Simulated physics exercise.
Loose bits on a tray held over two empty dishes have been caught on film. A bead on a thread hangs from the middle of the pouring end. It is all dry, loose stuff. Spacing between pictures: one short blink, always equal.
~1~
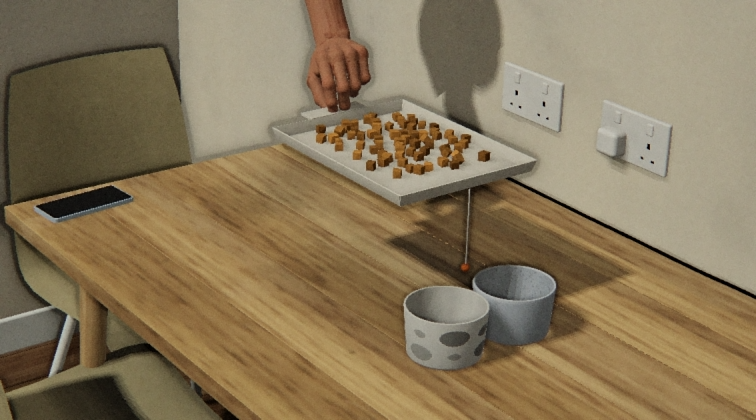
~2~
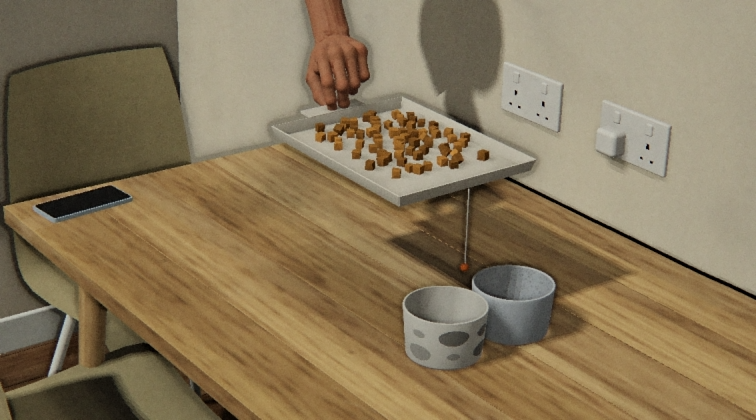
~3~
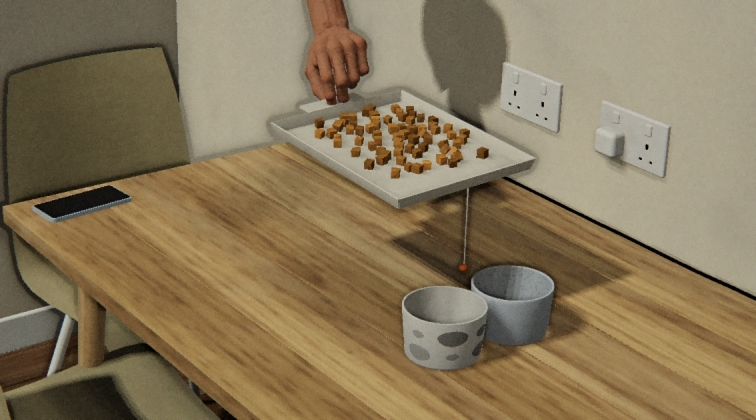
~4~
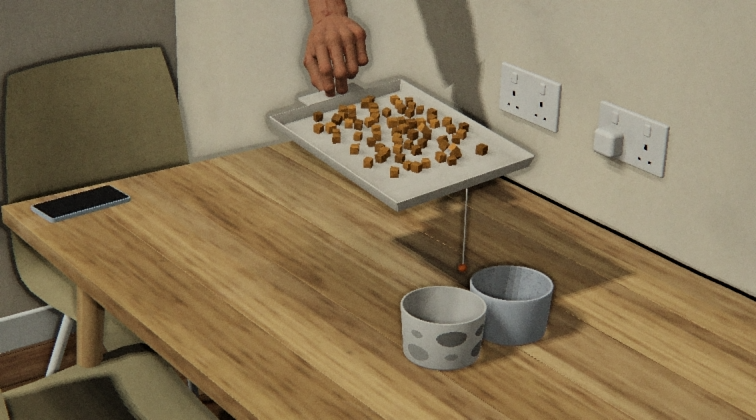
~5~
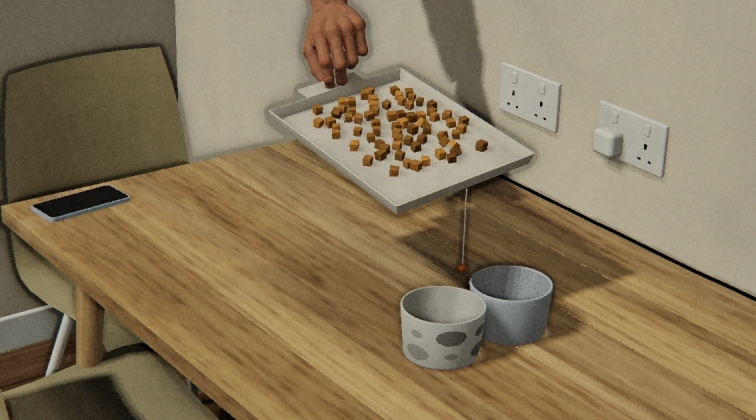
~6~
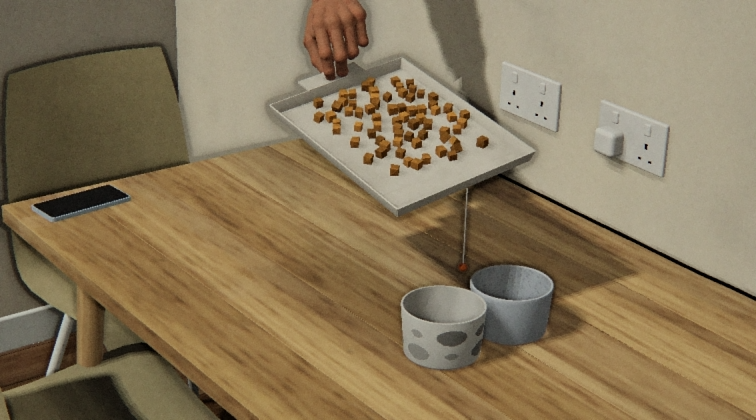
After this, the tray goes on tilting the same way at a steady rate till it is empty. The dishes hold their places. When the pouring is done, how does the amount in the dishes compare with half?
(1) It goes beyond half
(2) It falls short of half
2.
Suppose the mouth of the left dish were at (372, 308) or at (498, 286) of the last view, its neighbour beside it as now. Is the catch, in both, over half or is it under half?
Try 1: A majority of it. Try 2: A minority of it.
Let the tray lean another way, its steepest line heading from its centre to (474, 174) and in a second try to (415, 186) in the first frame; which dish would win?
Well, the one to the right comes out on top first, then the one to the left.
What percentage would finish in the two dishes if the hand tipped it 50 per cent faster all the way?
I'd expect near 30 per cent.
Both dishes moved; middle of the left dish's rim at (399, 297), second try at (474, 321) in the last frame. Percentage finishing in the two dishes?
The first position comes out at 80 per cent, the other at 0 per cent.
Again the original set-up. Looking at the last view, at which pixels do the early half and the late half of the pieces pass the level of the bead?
Earlier half at (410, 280), later half at (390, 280).
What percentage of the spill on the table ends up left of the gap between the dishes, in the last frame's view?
It works out at some 100 percent.
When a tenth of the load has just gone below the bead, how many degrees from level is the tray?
60°.
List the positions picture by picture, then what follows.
The first picture shows corners of the pouring end (401, 194) and (532, 159), level; middle of the load (399, 142), croutons; left dish (472, 341); right dish (540, 317); bead on its thread (466, 267).
The second picture shows corners of the pouring end (400, 194) and (531, 159), level; middle of the load (398, 141).
The third picture shows corners of the pouring end (399, 197) and (530, 158), tipped barely, lowest at the left corner; middle of the load (398, 138).
The fourth picture shows corners of the pouring end (398, 200) and (529, 155), tipped a little, lowest at the left corner; middle of the load (397, 133).
The fifth picture shows corners of the pouring end (397, 203) and (529, 153), tipped a little, lowest at the left corner; middle of the load (396, 127).
The sixth picture shows corners of the pouring end (398, 206) and (530, 150), tipped a little, lowest at the left corner; middle of the load (397, 122); left dish (470, 341); right dish (538, 317).
Just after the last frame, tray tipped steeply; almost all on the tray; about a tenth in the air.
A moment on, tray tipped right over; the larger part on the tray; about a tenth in the left dish; about a tenth outside both.
Further on, tray tipped past a quarter turn; roughly a third in the left dish; roughly two thirds outside both.
When it is over, tray tipped past a quarter turn; roughly a third in the left dish; not one in the right dish; roughly two thirds outside both.
